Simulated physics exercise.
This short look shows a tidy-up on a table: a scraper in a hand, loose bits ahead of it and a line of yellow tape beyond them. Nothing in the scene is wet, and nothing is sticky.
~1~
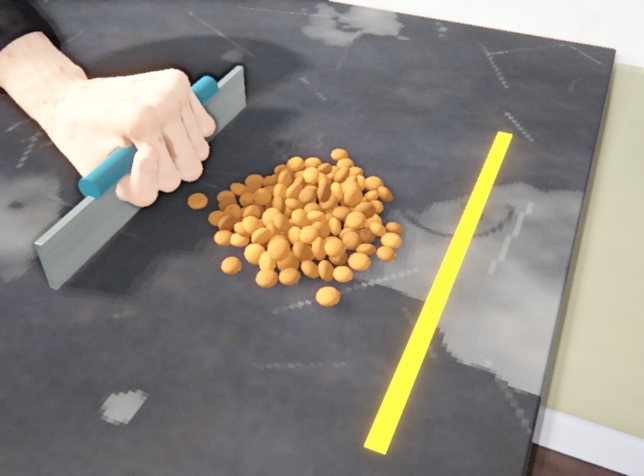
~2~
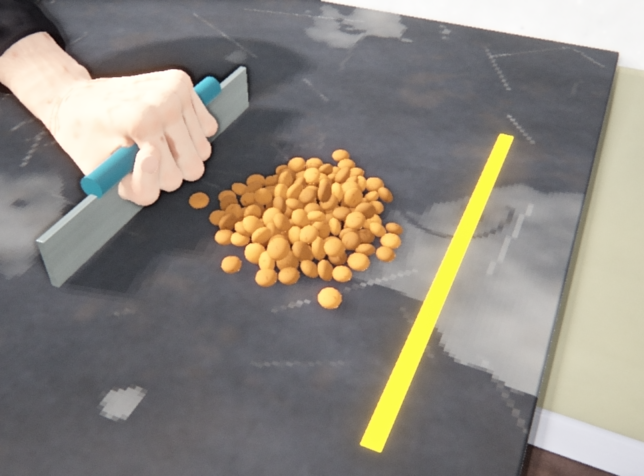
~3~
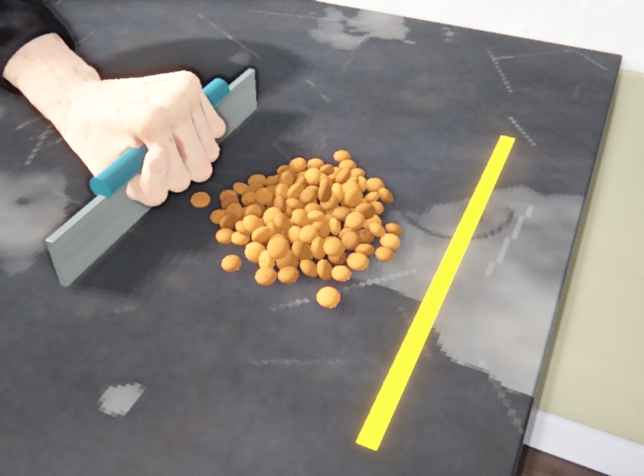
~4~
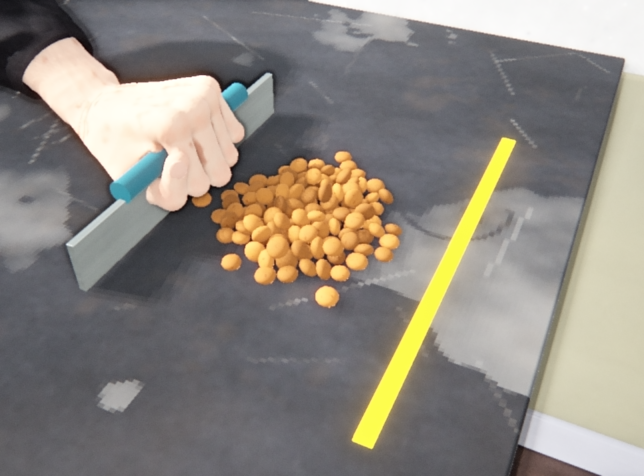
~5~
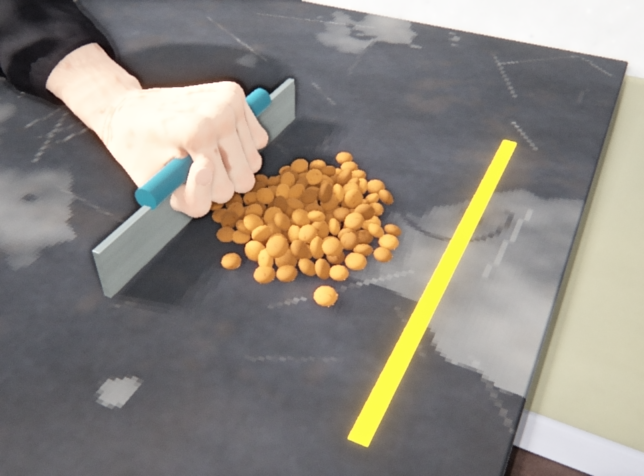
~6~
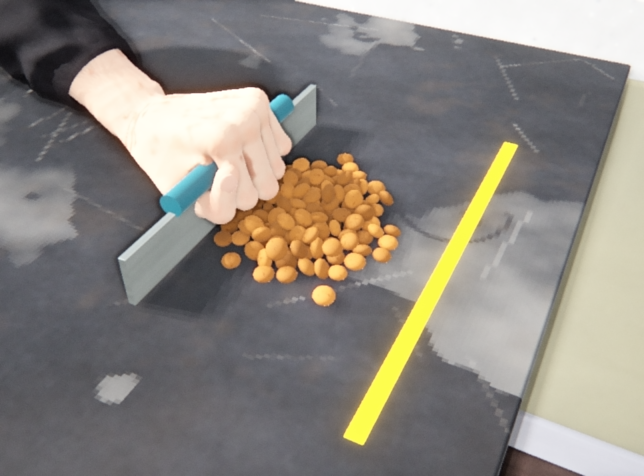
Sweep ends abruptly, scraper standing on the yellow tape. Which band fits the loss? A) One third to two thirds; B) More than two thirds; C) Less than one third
(C) Less than one third.
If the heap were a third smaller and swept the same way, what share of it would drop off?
Something like 20 pieces in every hundred.
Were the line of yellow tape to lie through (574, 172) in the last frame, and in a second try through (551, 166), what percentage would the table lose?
You'd see some 100 in a hundred first, and then 70 in a hundred.
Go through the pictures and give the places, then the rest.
The first picture shows scraper (65, 247), at rest; yellow tape (501, 145), about a palm's width from the edge; edge at (565, 292); the heap (303, 217), bits of cat kibble.
The second picture shows scraper (67, 245), at rest.
The third picture shows scraper (75, 245); the heap (304, 216).
The fourth picture shows scraper (95, 249).
The fifth picture shows scraper (120, 256); the heap (305, 216), just a few pushed along.
The sixth picture shows scraper (145, 263); yellow tape (506, 155); edge at (556, 299); the heap (306, 217), about a tenth pushed along.
Just after the last frame, scraper still moving, near (346, 189); heap all on the table, its front near (456, 282).
A moment on, scraper stopped at the yellow tape; heap about a tenth over the edge.
When it is over, scraper stopped at the yellow tape; heap about a tenth over the edge.
